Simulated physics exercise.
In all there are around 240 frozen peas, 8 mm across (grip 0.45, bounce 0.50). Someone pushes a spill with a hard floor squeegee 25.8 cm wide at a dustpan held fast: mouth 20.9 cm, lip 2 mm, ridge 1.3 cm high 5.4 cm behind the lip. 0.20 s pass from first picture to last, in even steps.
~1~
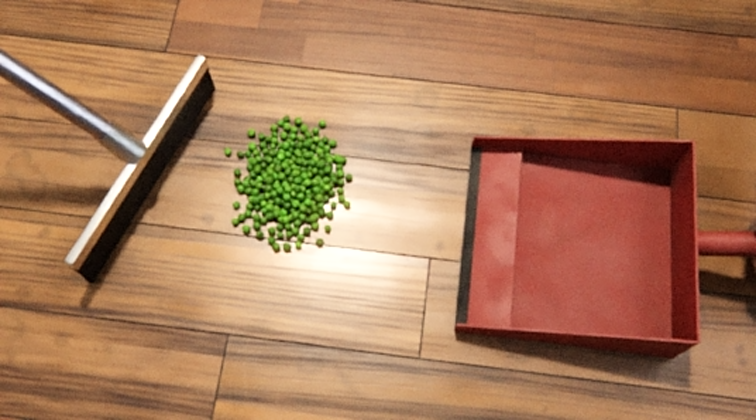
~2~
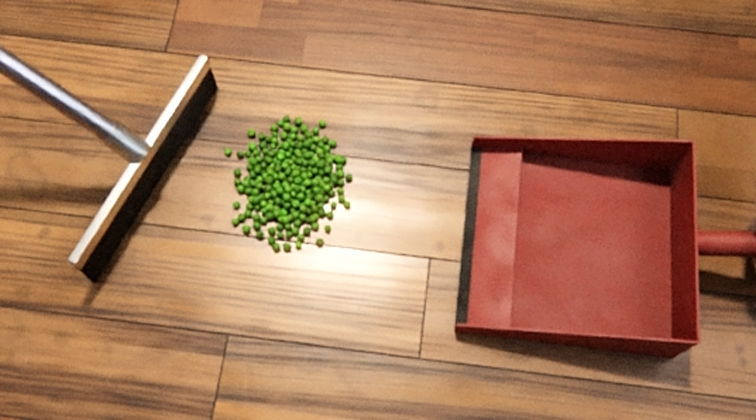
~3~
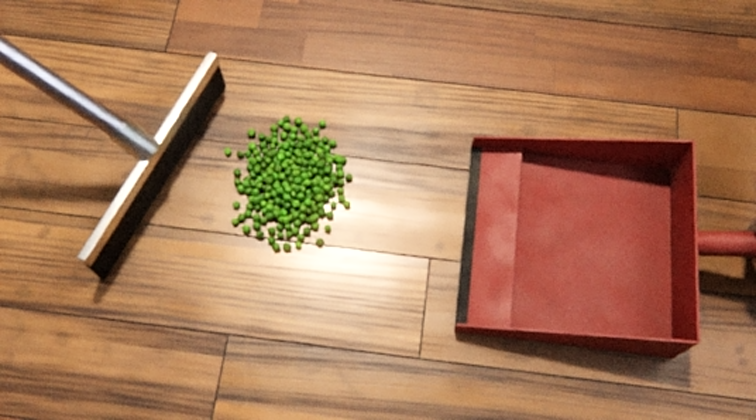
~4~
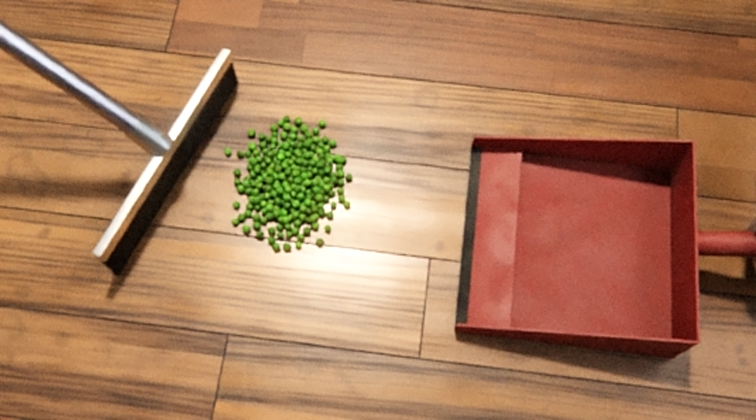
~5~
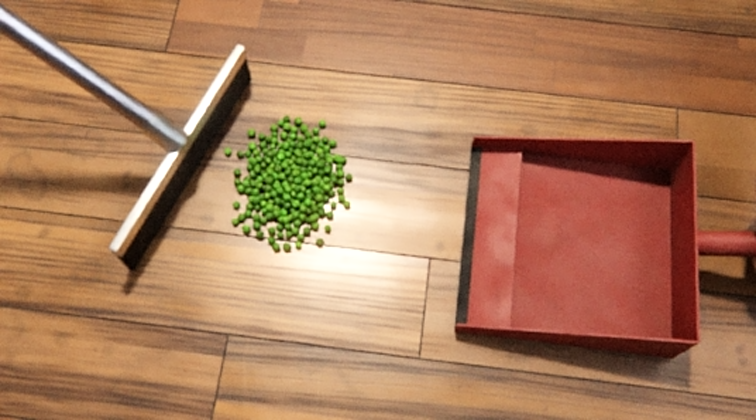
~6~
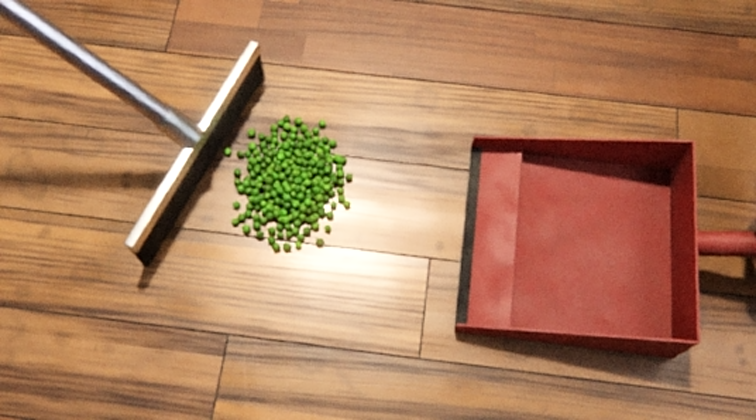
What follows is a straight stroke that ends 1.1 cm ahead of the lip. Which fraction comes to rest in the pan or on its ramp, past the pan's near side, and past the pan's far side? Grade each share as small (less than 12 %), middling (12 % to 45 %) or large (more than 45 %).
Pan - small, near side - small, far side - middling.
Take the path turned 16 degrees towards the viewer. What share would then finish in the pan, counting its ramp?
I'd put it at close to 0 percent.
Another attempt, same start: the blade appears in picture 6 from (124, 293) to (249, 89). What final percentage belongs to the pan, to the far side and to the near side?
Final per cent - pan 20, far 10, near 15.
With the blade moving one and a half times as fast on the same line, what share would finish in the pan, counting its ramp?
Share: Close to 0 %.
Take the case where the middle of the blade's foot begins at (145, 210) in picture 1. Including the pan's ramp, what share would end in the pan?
About 0 per cent.
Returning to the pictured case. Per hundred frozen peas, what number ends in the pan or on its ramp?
It comes to close to 0 percent.
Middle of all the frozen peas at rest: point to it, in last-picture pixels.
I'd say roughly (413, 204).
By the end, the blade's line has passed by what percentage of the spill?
Near 25 percent, give or take.
Then, 0.31 s after the last picture, middle of the blade 17 cm from the lip; 0 % over the lip, far side 10 %, near side 0 %.
Then, 0.52 s after the last picture, middle of the blade 10 cm from the lip; 0 % over the lip, far side 15 %, near side 0 %.
Then, 0.85 s after the last picture, middle of the blade 5 cm from the lip; 0 % over the lip, far side 20 %, near side 0 %.
In the end, pan 0 %, near side 0 %, far side 20 %, in front of the lip or behind the blade 80 %.
